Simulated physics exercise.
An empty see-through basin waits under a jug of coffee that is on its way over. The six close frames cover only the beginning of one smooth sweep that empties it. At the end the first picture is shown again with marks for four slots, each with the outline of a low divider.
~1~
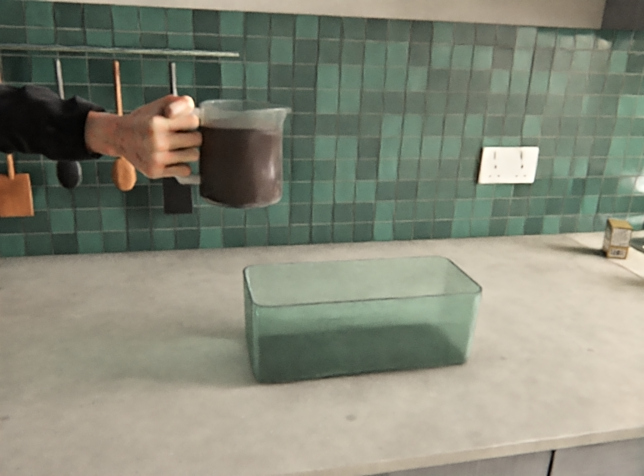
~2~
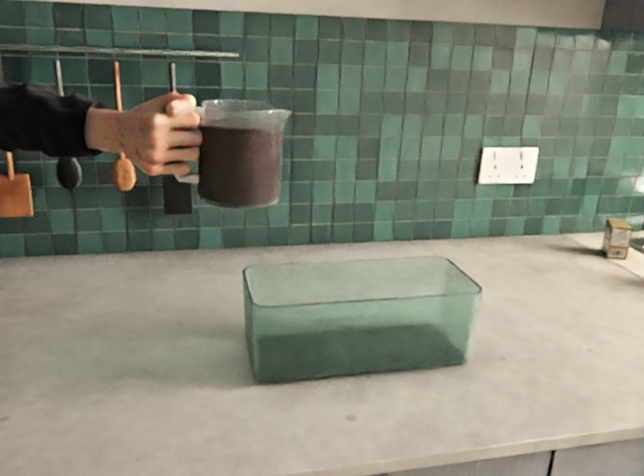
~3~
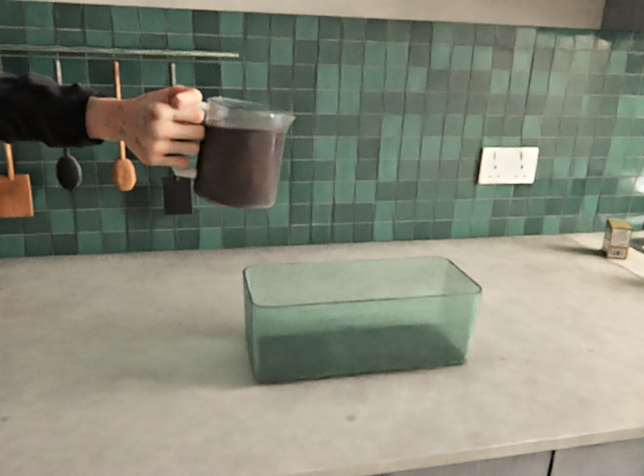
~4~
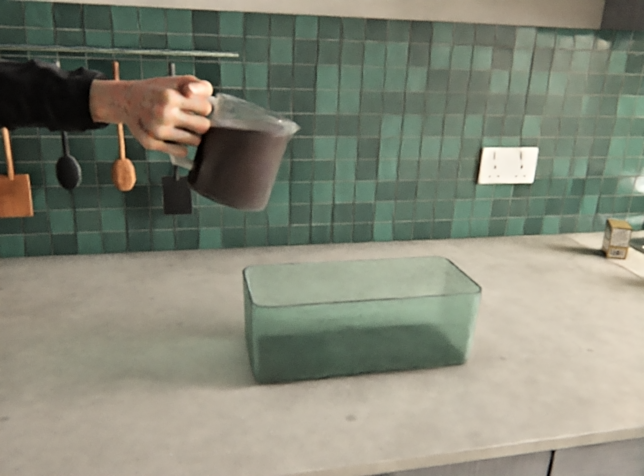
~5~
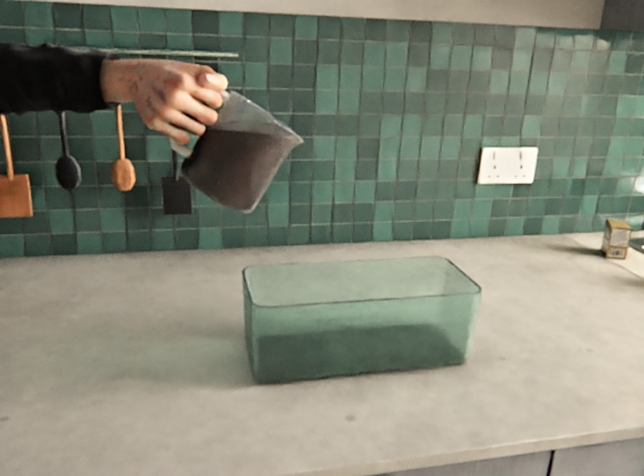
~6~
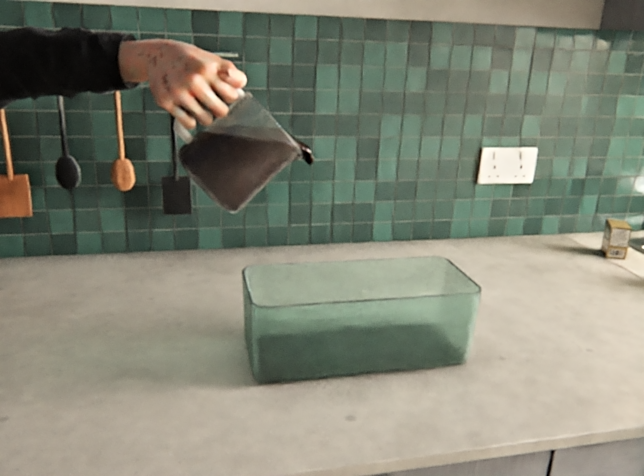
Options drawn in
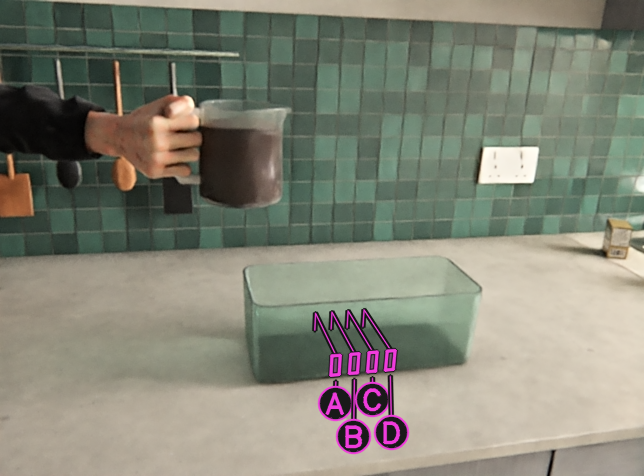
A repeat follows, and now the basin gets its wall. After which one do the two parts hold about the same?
B.
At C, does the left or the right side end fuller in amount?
The left side.
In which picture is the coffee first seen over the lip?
Picture 6.
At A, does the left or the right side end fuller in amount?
The right side.
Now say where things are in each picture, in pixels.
The first picture shows upright, lip at (289, 108); basin from (253, 380) to (468, 360); nothing has left yet.
The second picture shows tipped about 2°, lip at (290, 111); nothing has left yet.
The third picture shows tipped about 9°, lip at (294, 117); nothing has left yet.
The fourth picture shows tipped about 19°, lip at (299, 127); nothing has left yet.
The fifth picture shows tipped about 32°, lip at (302, 140); nothing has left yet.
The sixth picture shows tipped about 47°, lip at (303, 157); coffee is over the lip, down to (308, 161).
In magenta, A at (335, 381); B at (354, 379); C at (372, 377); D at (390, 376).
With A, about 14 % ends left of the wall and 84 % right of it.
With B, about 45 % ends left of the wall and 54 % right of it.
With C, about 69 % ends left of the wall and 19 % right of it; 12 % is lost outside.
With D, about 79 % ends left of the wall and 13 % right of it; 8 % is lost outside.
